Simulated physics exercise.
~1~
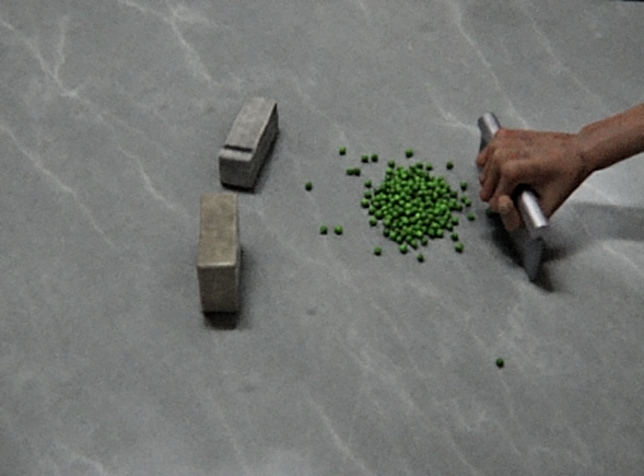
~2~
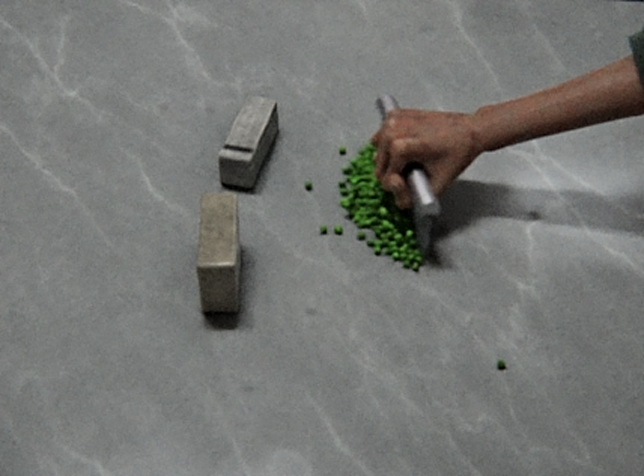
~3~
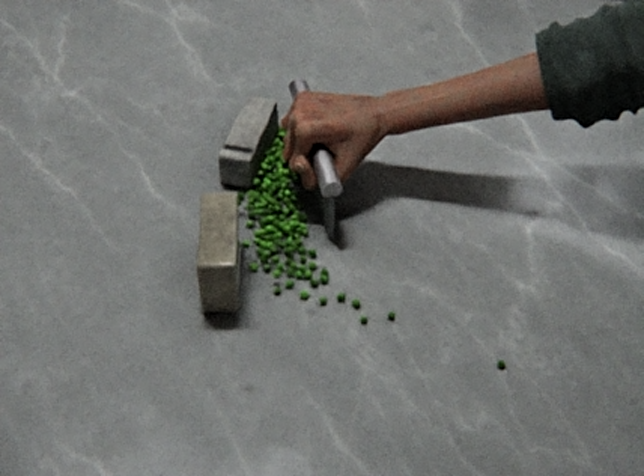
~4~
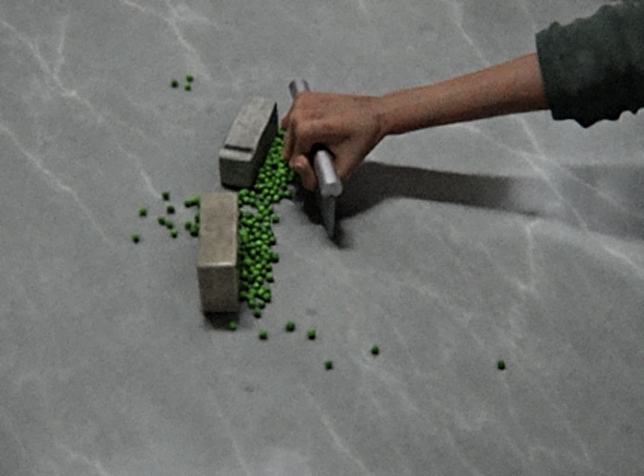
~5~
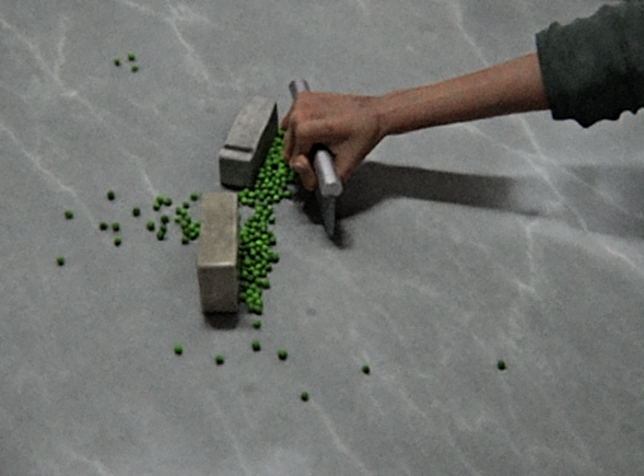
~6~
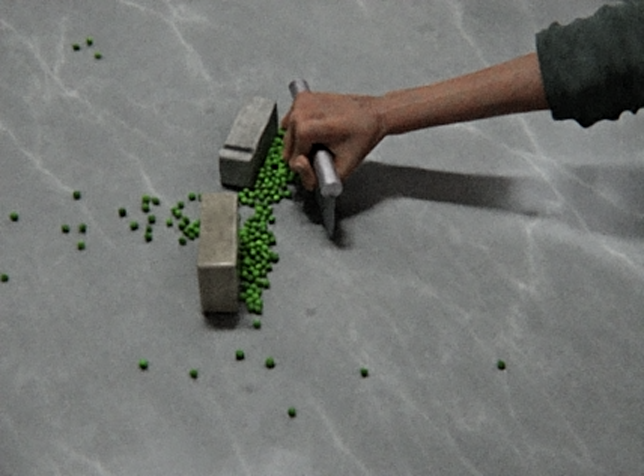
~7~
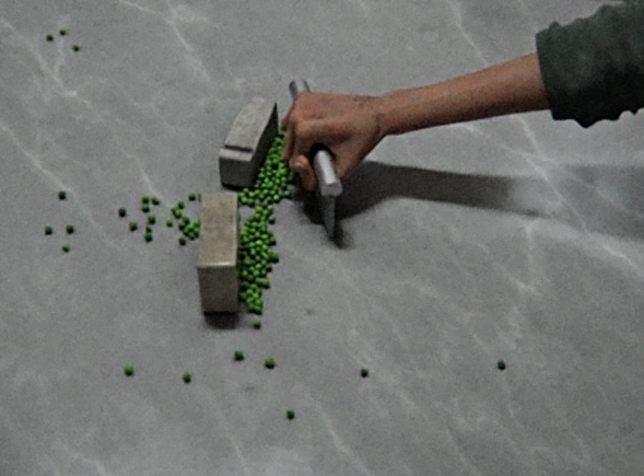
We see a hand push a heap of green peas leftwards across a grey marbled surface with a scraper, stopping near two blocks; most peas stay piled against them, while some scatter through the gap and a few roll around the near block before settling.
